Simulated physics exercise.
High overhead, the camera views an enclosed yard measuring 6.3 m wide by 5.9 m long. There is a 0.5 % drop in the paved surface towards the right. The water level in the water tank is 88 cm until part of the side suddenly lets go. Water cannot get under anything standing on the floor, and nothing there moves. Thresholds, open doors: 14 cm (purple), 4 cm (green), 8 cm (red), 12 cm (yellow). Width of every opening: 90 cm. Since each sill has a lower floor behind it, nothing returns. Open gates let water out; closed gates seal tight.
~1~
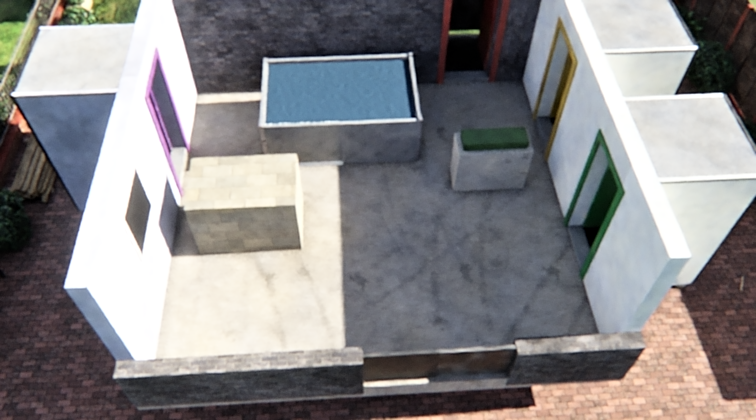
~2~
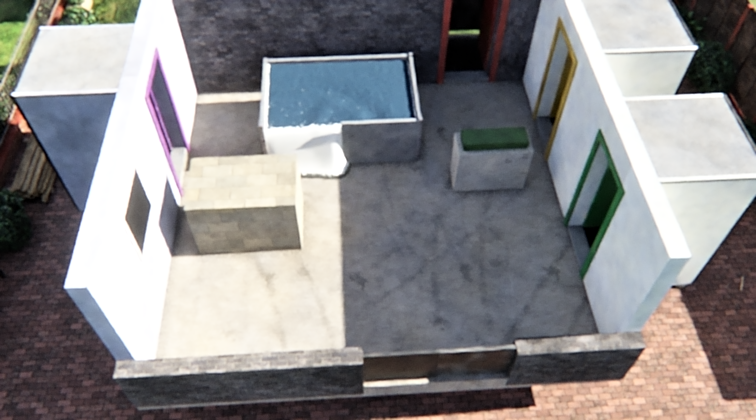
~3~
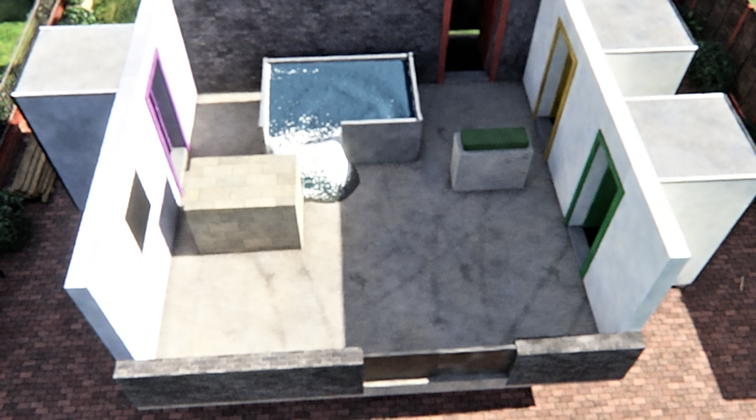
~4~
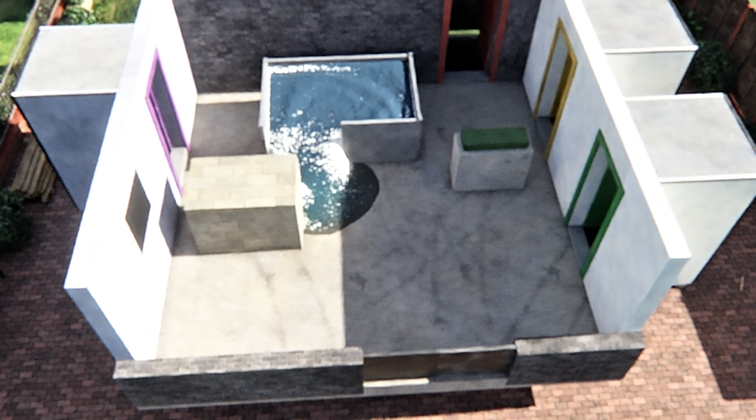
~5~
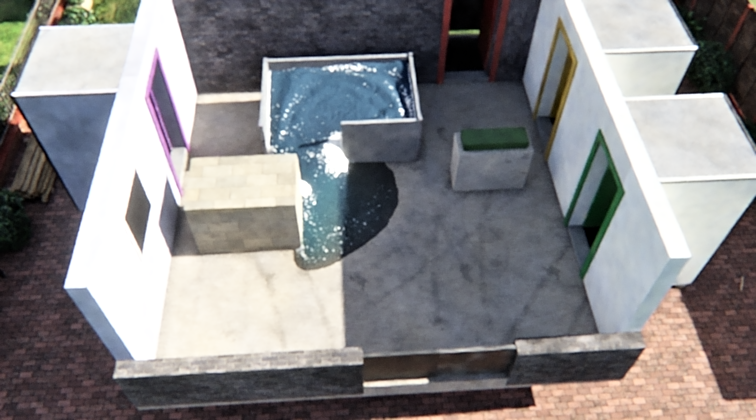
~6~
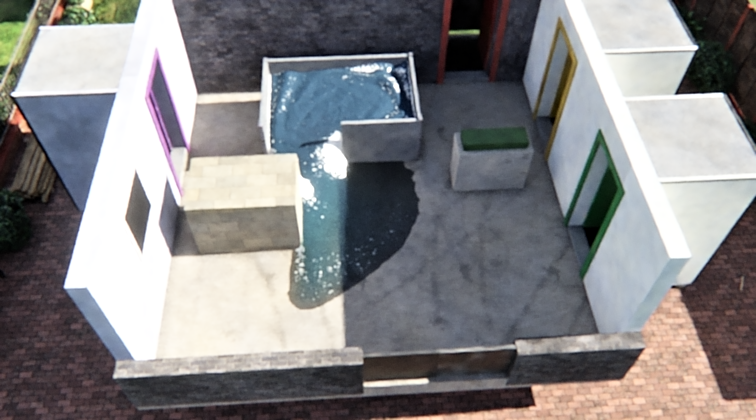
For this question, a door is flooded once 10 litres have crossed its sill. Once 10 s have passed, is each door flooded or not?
At that moment the purple door is flooded, the green door is flooded, the red door is flooded, the yellow door is not flooded.
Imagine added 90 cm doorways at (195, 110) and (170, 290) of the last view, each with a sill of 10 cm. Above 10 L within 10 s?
In turn: Over, not over.
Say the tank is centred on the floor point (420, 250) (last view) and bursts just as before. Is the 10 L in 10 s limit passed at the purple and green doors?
So the purple door keeps within it and the green door tops the limit.
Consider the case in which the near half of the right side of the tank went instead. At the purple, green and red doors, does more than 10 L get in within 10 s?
Note: Purple short of the mark, green short of the mark, red beyond the mark.
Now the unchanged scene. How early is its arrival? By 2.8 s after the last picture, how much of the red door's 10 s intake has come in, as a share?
Fraction in by then: Around 0 per cent.
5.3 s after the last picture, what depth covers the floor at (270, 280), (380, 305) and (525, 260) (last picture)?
Approximately 8, 5 and 10 centimetres, going through them in turn.
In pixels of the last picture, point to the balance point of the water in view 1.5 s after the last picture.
I'd say somewhere around (335, 186).
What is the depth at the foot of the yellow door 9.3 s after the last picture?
Reading: Close to 6.0 cm.
Then, 0.7 s after the last picture water covers 35 % of the floor and is deepest (64 cm) near (289, 193); purple door 35 cm at the sill, 34 L in, green door not reached, red door not reached, yellow door not reached.
Then, 1.5 s after the last picture water covers 60 % of the floor and is deepest (46 cm) near (289, 193); purple door 34 cm at the sill, 167 L in, green door not reached, red door not reached, yellow door not reached.
Then, 2.8 s after the last picture water covers 75 % of the floor and is deepest (30 cm) near (579, 358); purple door 25 cm at the sill, 286 L in, green door 13 cm at the sill, 17 L in, red door not reached, yellow door not reached.
Then, 5.3 s after the last picture water covers 90 % of the floor and is deepest (21 cm) near (495, 85); purple door 15 cm at the sill, 332 L in, green door 9 cm at the sill, 79 L in, red door 3 cm at the sill, 0 L in, yellow door 7 cm at the sill, 0 L in.
Then, 9.3 s after the last picture water covers 100 % of the floor and is deepest (14 cm) near (530, 110); purple door 9 cm at the sill, 336 L in, green door 11 cm at the sill, 168 L in, red door 12 cm at the sill, 38 L in, yellow door 6 cm at the sill, 0 L in.
